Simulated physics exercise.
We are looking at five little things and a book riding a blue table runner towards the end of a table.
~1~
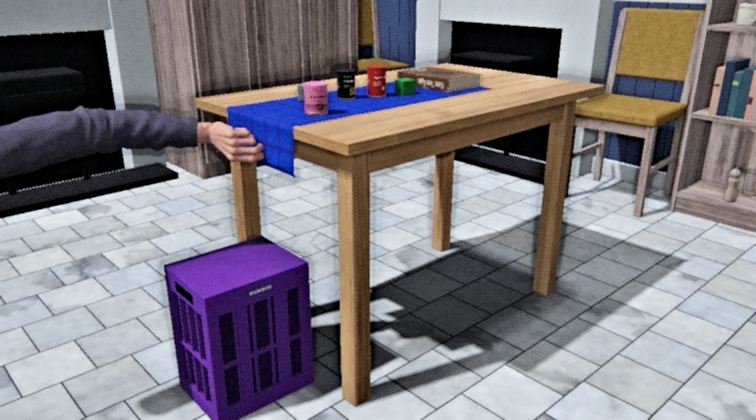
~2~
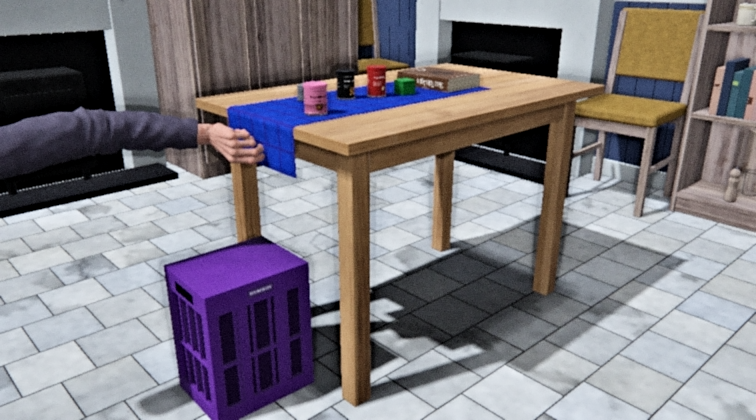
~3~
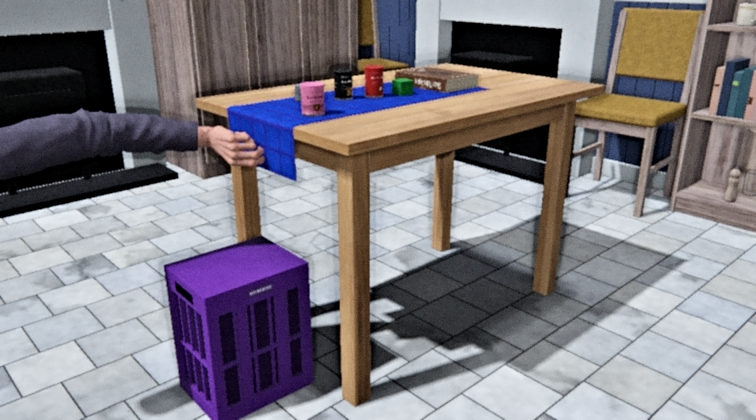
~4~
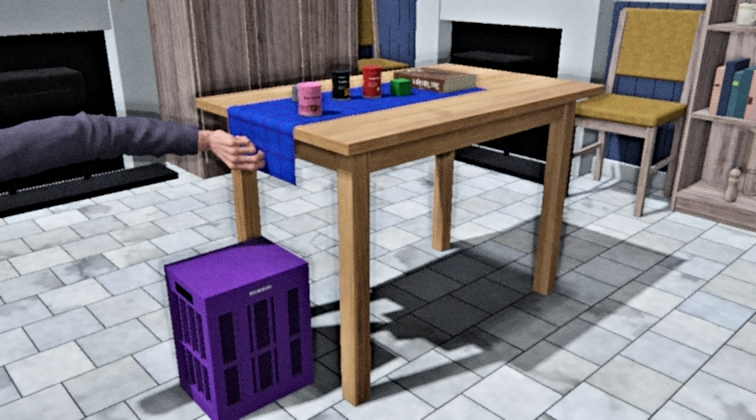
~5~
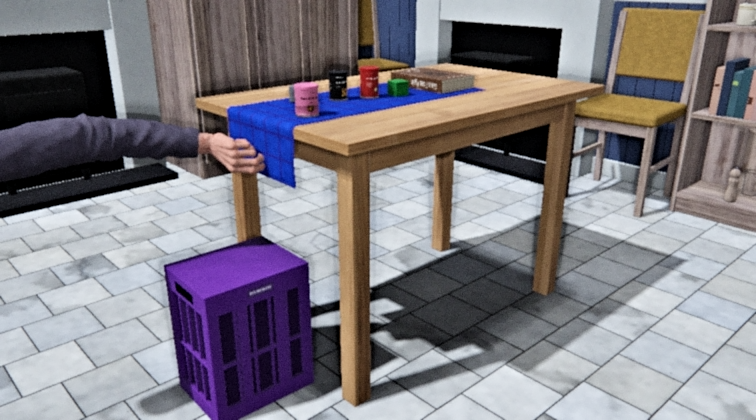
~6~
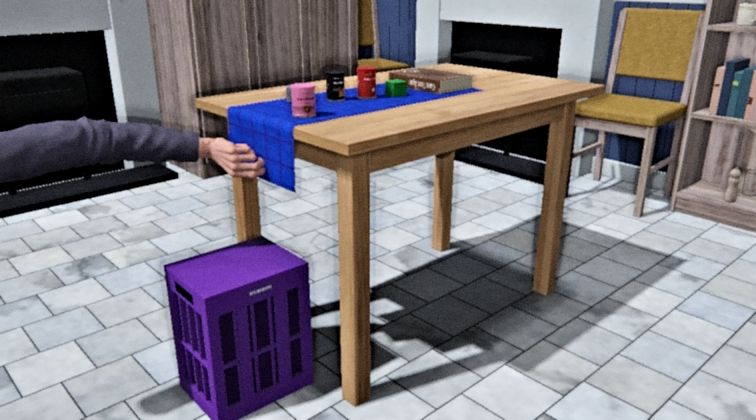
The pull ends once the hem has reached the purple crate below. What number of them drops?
It carries off two.
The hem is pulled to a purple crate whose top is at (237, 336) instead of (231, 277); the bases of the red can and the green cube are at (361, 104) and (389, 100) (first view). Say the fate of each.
The red can falls; the green cube is carried off.
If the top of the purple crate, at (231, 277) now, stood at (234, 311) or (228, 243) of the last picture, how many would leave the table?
Over the edge go 3 and 1.
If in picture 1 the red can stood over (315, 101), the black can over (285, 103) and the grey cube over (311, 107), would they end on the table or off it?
The red can is carried off, the black can tumbles off, the grey cube is carried off.
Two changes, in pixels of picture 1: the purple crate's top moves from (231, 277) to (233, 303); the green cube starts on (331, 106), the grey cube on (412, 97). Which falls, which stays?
The green cube goes over; the grey cube stays on.
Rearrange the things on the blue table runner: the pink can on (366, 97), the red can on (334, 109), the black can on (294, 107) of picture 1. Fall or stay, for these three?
The pink can remains up; the red can falls; the black can falls.
Soon after, hem near (264, 234); pink can gone.
After that, hem on the crate; pink can and grey cube gone.
In the end, hem on the crate; pink can and grey cube gone. The answer is two.
